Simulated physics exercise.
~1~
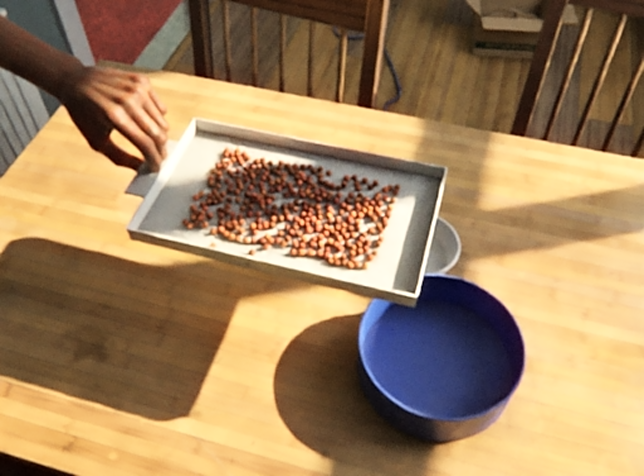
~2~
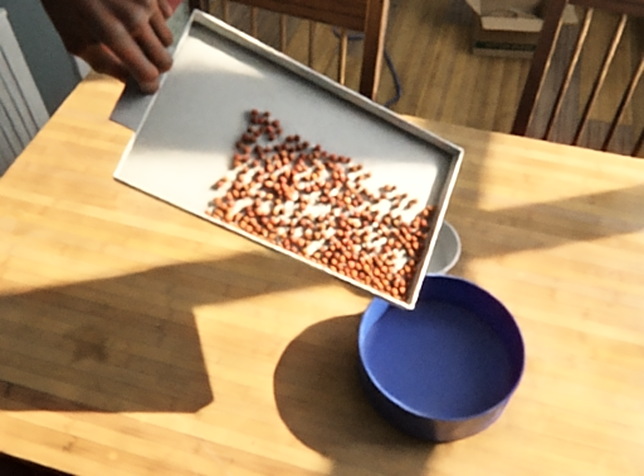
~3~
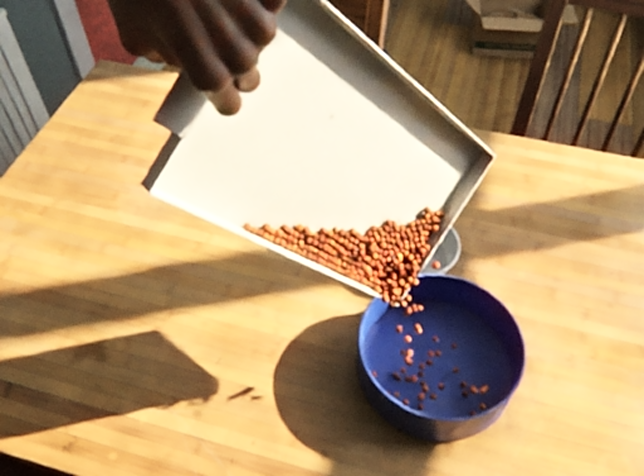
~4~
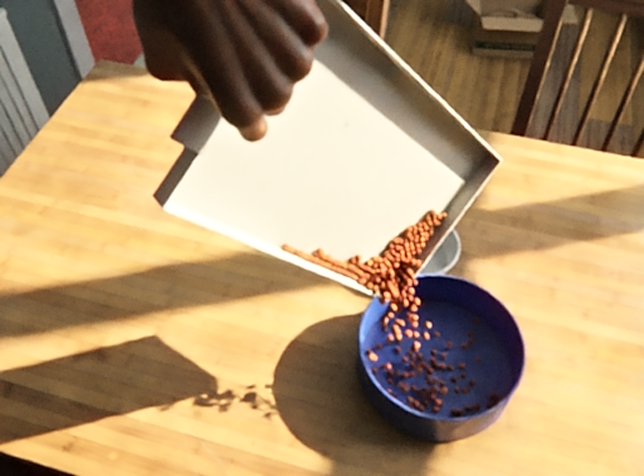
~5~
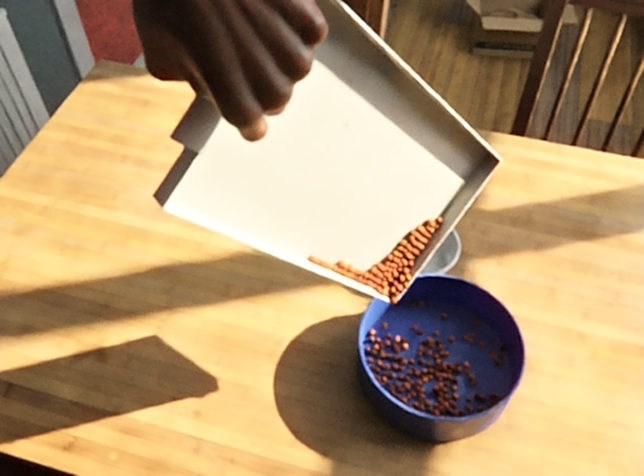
A hand-held tray tilts steeply and spills many of its reddish-brown pellets into a blue pot.
